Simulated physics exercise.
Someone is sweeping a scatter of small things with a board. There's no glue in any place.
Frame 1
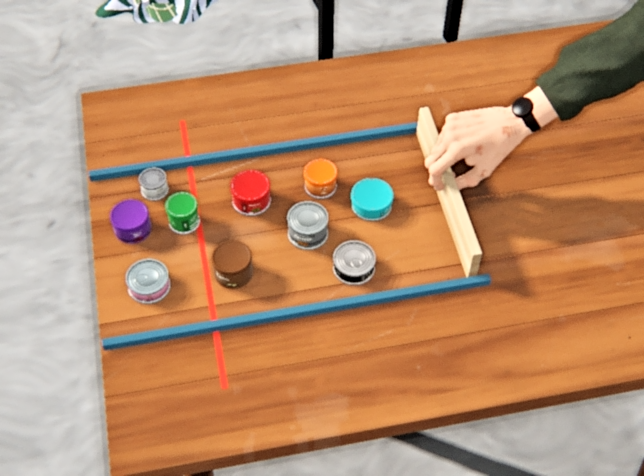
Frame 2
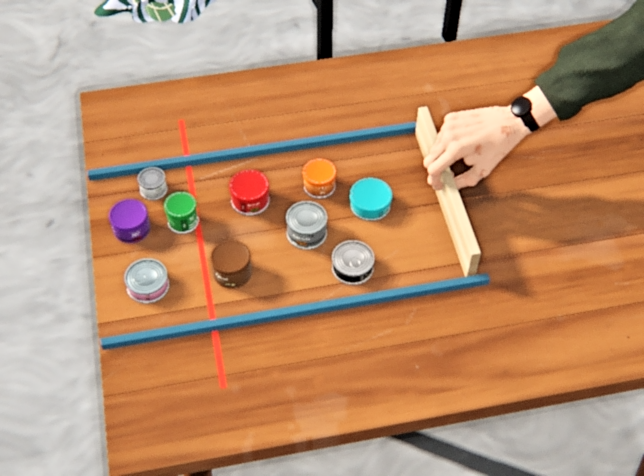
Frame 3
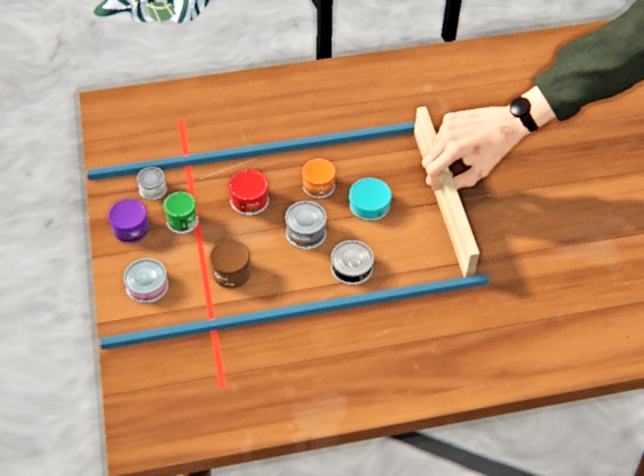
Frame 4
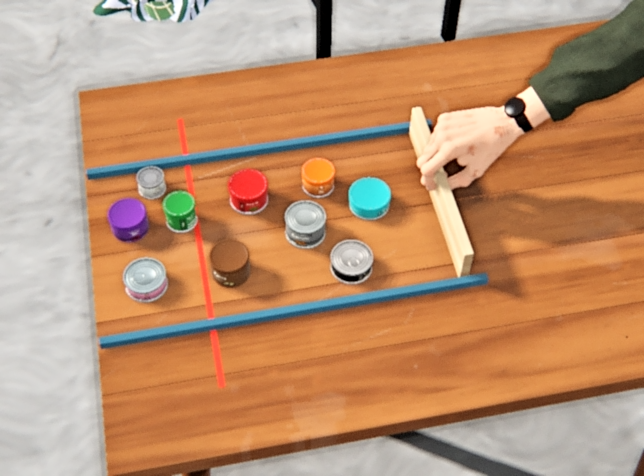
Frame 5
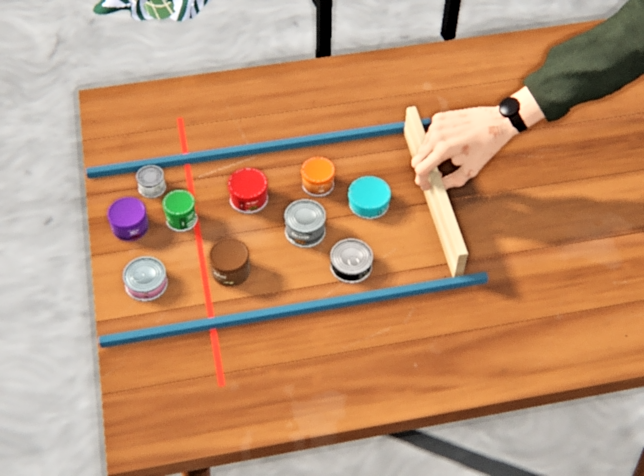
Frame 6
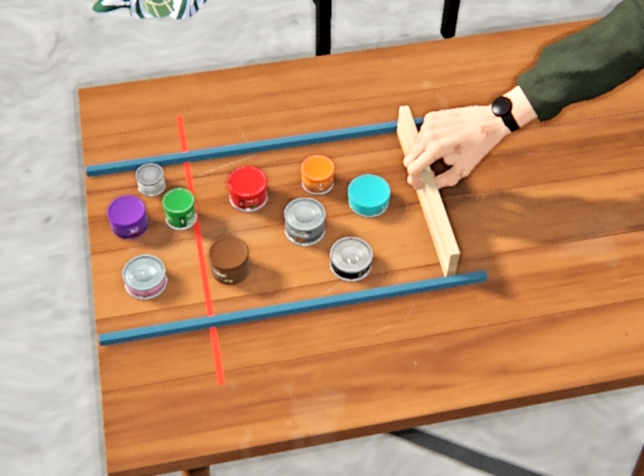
A hand with a dark watch and green sleeve grips a pale wooden board at the right of a brown wooden table, seen from above at a slant. Purple, green, red, orange, turquoise, brown and greyish pots stand between two blue strips, with a thin red line crossing toward the left. The board holds nearly still, then slides slightly left, touching no pots, while the view shifts barely.
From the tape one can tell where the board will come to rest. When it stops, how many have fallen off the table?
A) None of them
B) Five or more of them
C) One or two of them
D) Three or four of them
Option A: None of them.
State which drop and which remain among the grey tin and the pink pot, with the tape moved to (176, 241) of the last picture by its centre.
Grey tin - safe; pink pot - gone.
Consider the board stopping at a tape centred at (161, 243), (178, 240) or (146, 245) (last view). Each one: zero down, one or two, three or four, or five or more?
In turn: Either one or two, 1 or 2, either three or four.
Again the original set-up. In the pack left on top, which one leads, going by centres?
That is the pink pot.
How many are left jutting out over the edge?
As for overhanging, the count is 1.
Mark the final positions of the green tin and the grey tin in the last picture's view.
Final centres, first then second: (139, 231), (181, 255).
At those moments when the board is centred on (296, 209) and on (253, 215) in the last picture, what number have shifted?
Counts: 5 and 7.
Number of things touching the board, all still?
Number: 4.
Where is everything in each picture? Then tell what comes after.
Purple tub (131, 222); pink pot (148, 281); white pot (154, 185); board (447, 190); tape (201, 241), in the first frame.
Pink pot (147, 281); orange pot (320, 179), in the second frame.
White pot (152, 184); turquoise tin (370, 200), in the third frame.
Purple tub (129, 220); board (439, 189), in the fourth frame.
Pink pot (146, 279); green tin (180, 211), in the fifth frame.
Purple tub (128, 218); pink pot (145, 277); white pot (151, 180); board (427, 189); tape (198, 237), in the sixth frame.
Soon after, none off yet; purple tub at rest near (128, 218); pink pot at rest near (145, 277); white pot at rest near (151, 180).
In the end, the number that fall off is zero.
